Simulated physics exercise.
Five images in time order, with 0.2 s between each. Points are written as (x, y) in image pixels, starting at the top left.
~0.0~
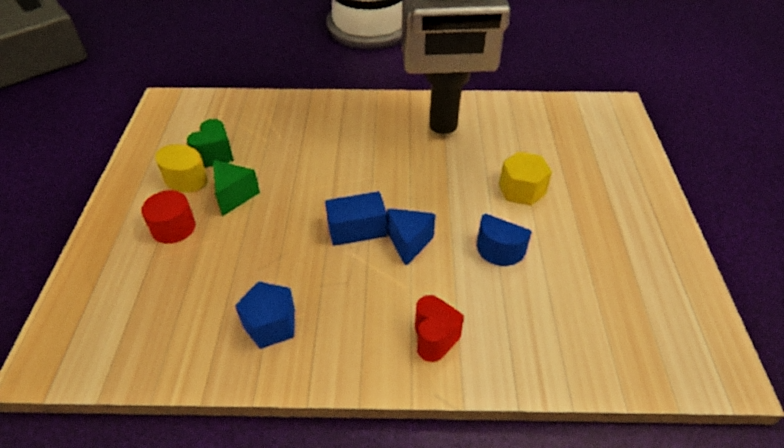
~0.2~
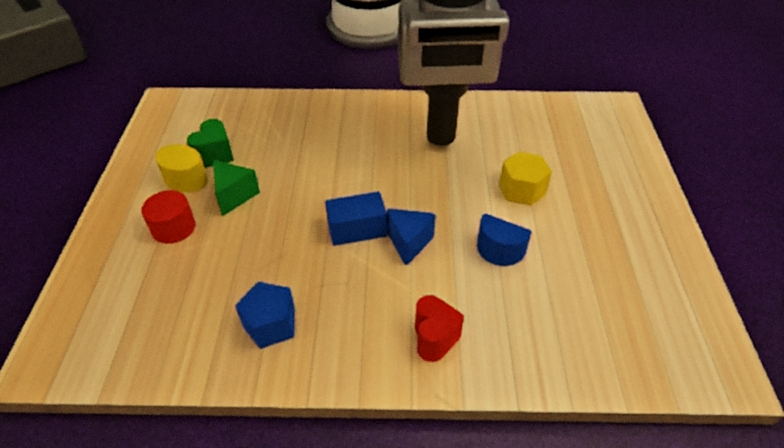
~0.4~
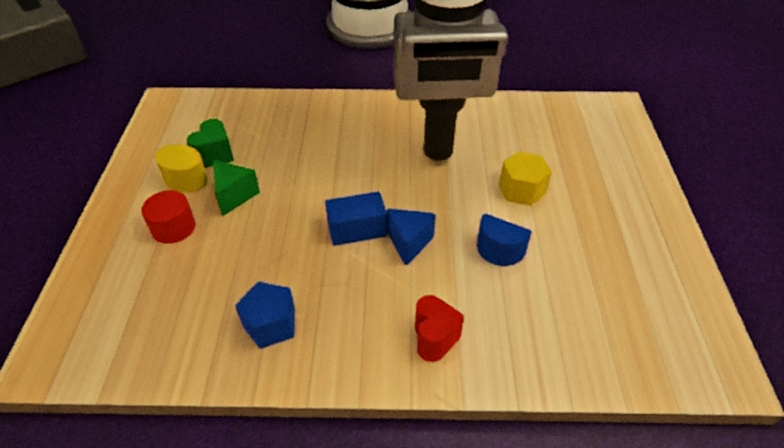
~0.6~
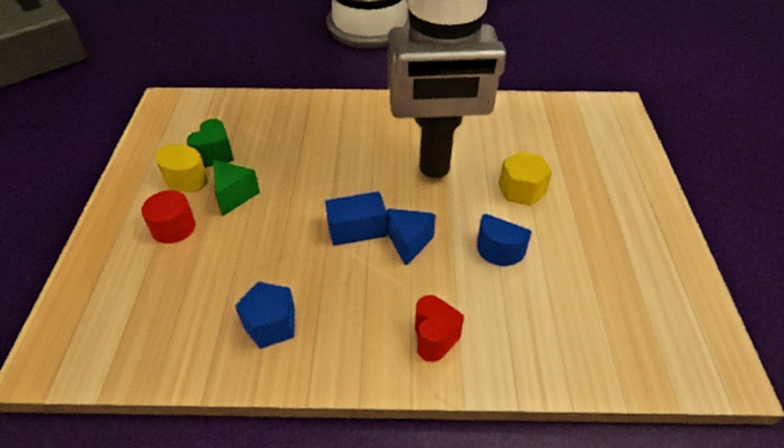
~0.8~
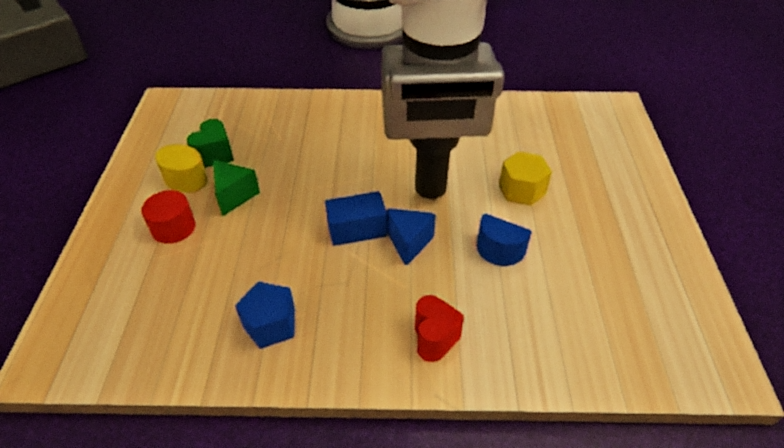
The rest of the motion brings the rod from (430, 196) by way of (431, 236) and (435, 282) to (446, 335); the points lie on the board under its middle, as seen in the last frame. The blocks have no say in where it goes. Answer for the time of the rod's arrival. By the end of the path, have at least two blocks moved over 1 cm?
Yes, I think so.
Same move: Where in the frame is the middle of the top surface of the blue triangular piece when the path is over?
The centre of its top face lies at (399, 241).
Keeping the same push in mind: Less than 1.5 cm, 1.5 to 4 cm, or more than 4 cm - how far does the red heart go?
Goes 1.5 to 4 cm.
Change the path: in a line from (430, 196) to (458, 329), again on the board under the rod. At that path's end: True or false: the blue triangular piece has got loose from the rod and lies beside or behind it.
Verdict: True.
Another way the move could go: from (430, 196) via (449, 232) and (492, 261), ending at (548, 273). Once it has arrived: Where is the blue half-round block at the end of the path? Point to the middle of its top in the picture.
It should be at (601, 255) by then.
The first path, step by step. One third of the way, rod at (432, 229); blue triangular piece at (405, 229), turned 35° clockwise.
Two thirds of the way, rod at (436, 275); blue triangular piece at (399, 241), turned 75° clockwise.
At the end, rod at (446, 327); blue triangular piece at (399, 241), turned 75° clockwise; red heart at (440, 354); blue half-round block still.
